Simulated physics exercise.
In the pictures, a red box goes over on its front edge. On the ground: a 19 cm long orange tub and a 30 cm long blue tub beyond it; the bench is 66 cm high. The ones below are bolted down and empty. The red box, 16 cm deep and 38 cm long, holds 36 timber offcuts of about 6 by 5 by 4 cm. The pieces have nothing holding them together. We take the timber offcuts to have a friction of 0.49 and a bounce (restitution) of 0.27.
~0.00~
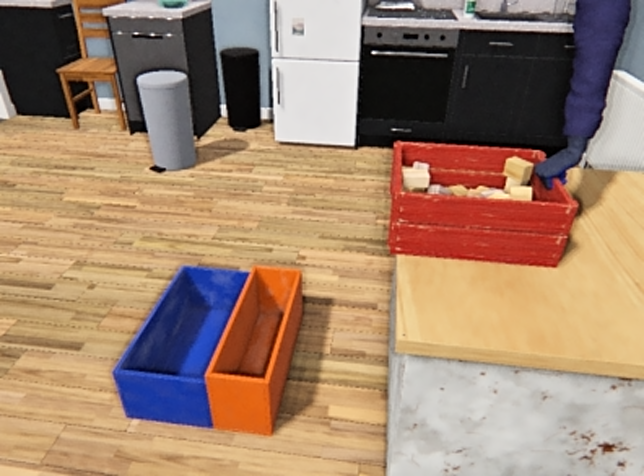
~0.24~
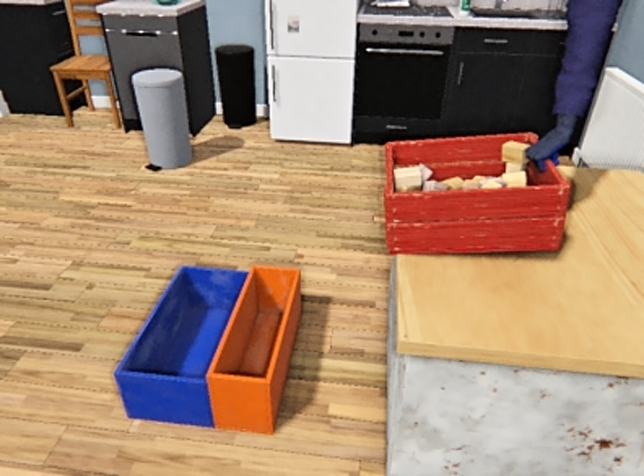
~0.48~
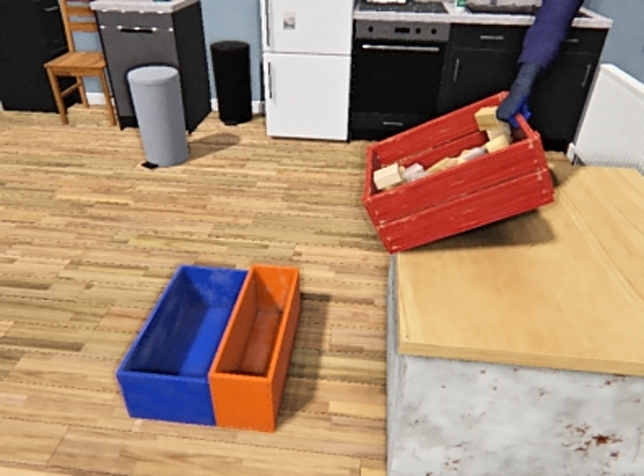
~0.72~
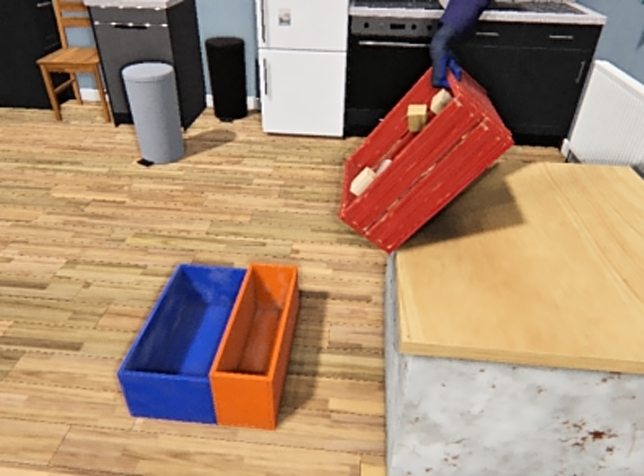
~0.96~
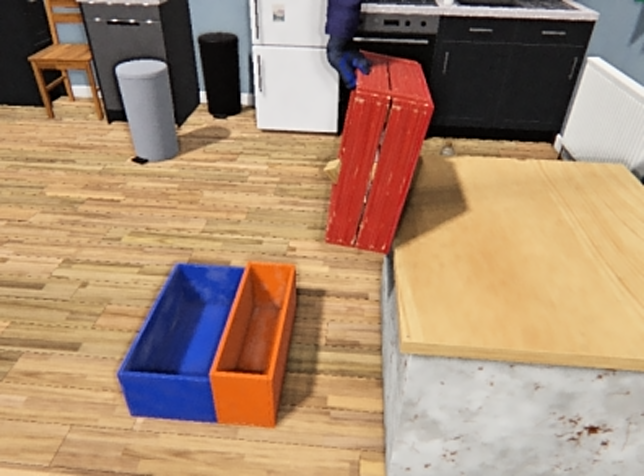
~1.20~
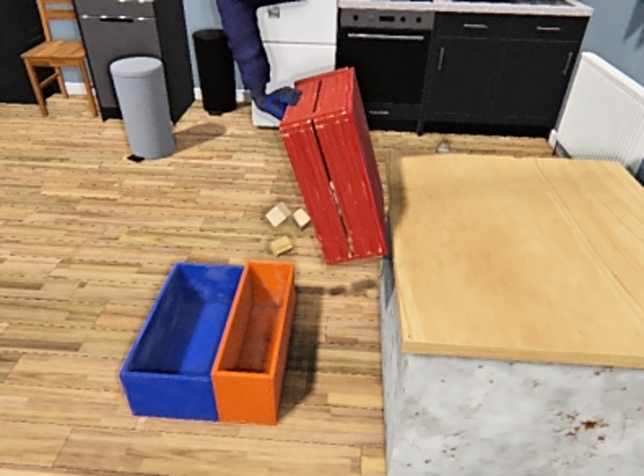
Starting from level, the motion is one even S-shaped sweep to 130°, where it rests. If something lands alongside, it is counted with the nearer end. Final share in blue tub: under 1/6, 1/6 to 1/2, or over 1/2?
Shy of a sixth.
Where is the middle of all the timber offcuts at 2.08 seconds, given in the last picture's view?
Roughly at pixel (297, 349).
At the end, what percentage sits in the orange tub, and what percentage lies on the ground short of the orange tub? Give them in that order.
Around 40 % in the first place and around 55 % in the second.
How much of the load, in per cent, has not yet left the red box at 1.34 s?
Around 80 in a hundred is still inside.
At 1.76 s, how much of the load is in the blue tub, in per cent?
I'd put it near 5 in a hundred by then.
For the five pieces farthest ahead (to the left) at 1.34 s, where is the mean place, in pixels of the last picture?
They're centred near (271, 270).
After 1.34 s, tilt 119°; 29 still in the red box, 3 in the orange tub and 4 in the air.
After 1.52 s, tilt 128°; 9 still in the red box, 4 in the orange tub and 23 in the air.
After 1.76 s, tilt 130°; 14 in the orange tub, 2 in the blue tub, 7 on the ground short of the orange tub and 13 in the air.
When it is over (at 2.08 s), 14 in the orange tub, 3 in the blue tub and 19 on the ground short of the orange tub. Asked share, 3 of 36, 8 per cent.
